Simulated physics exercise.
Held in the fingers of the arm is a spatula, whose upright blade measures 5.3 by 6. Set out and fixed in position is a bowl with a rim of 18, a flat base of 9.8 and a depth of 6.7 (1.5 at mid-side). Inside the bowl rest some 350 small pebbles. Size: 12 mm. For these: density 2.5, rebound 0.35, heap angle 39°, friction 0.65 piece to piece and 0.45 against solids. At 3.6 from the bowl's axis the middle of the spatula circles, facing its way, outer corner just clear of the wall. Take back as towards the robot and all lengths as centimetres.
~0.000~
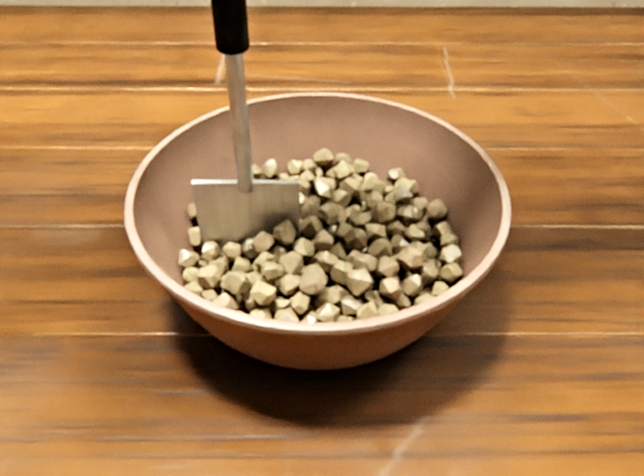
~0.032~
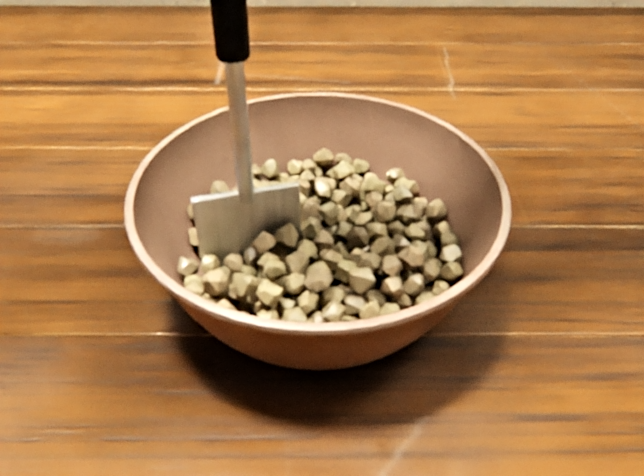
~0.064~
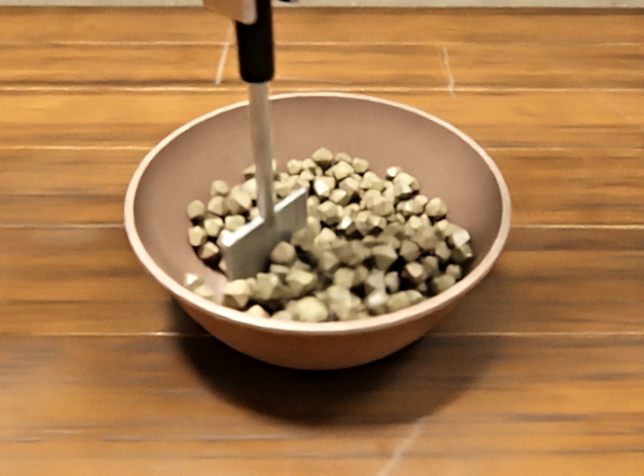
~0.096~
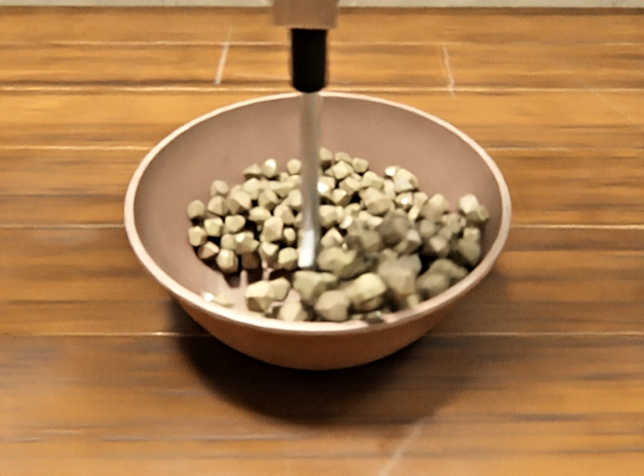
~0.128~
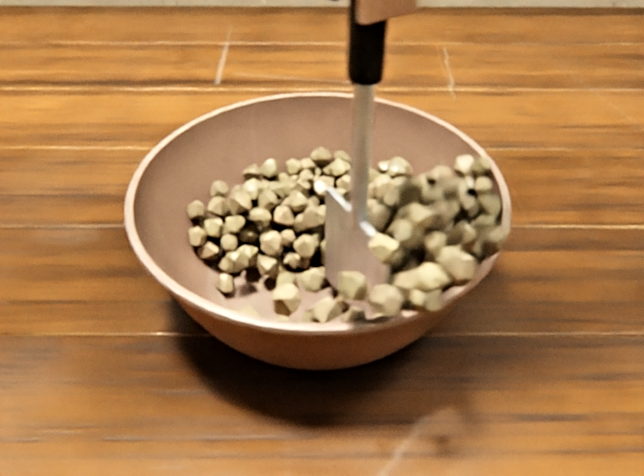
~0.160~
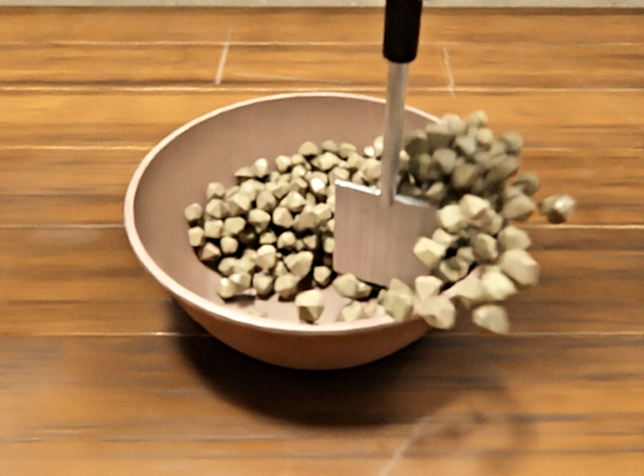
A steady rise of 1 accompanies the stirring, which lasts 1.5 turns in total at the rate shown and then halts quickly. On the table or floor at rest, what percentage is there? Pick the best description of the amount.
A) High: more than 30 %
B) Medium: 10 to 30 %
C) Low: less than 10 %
(A) High: More than 30 %.
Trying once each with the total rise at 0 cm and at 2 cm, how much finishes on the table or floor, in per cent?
That gives about 55 per cent and 45 per cent, in order.
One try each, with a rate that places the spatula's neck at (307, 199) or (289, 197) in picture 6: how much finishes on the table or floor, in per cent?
About 25 and 20 %.
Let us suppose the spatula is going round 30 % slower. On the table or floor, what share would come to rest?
My guess is about 35 per cent.
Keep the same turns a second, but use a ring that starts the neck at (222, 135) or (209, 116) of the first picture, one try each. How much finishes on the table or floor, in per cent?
Near 50 per cent and near 30 per cent, in that order.
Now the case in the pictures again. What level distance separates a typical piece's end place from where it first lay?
About 14 centimetres.
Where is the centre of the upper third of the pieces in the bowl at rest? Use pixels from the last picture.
The centre is near pixel (387, 192).
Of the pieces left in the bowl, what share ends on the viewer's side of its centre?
35 %.
After 0.29 s, 301° round, highest piece 11 above the table; 251 in the bowl, 19 on the table or floor, 80 in flight or on the tool.
After 0.42 s, 85° round, highest piece 10 above the table; 197 in the bowl, 109 on the table or floor, 44 in flight or on the tool.
After 0.68 s, 180° round, highest piece 6 above the table; 177 on the table or floor, 173 in the bowl.
After 1.38 s, 180° round, highest piece 6 above the table; 177 on the table or floor, 173 in the bowl.
At rest, 177 on the table or floor, 173 in the bowl. That is 51 % on the table or floor.
